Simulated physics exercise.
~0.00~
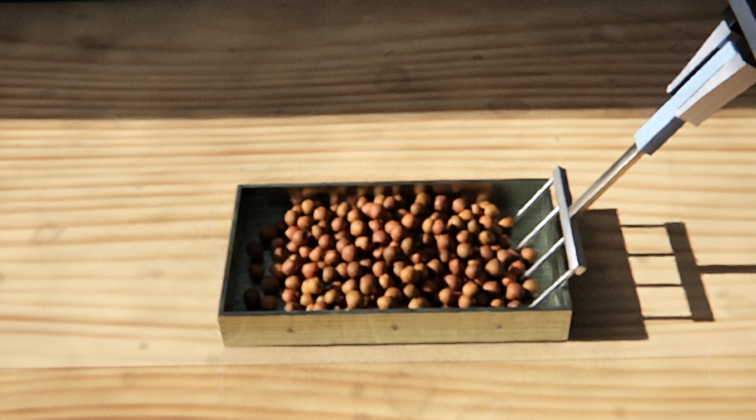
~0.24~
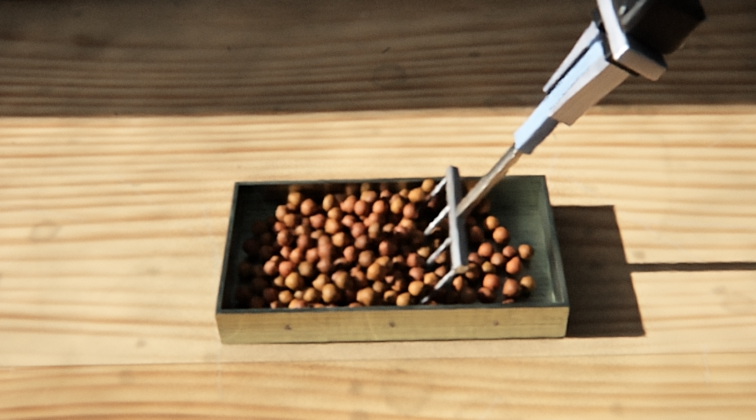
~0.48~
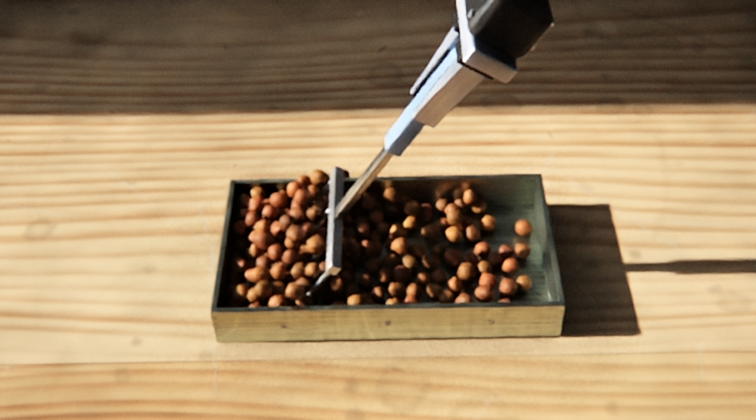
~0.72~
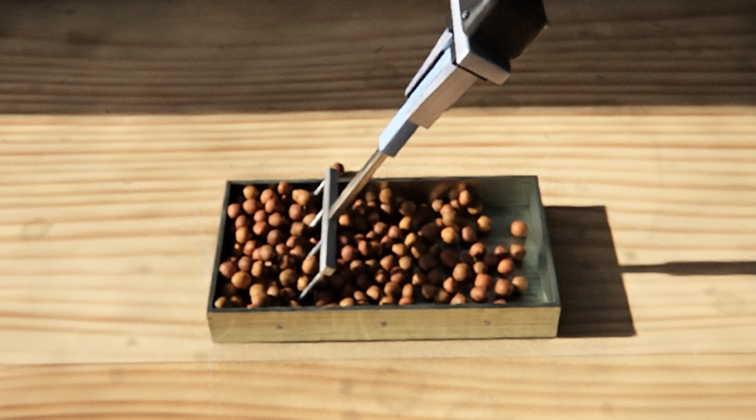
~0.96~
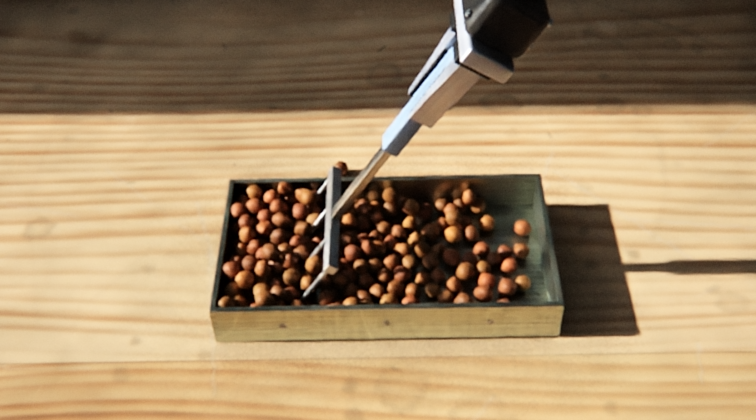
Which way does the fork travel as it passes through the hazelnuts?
The fork moves to the left, going from the right end of the trough into the heap and stopping short of the left end.
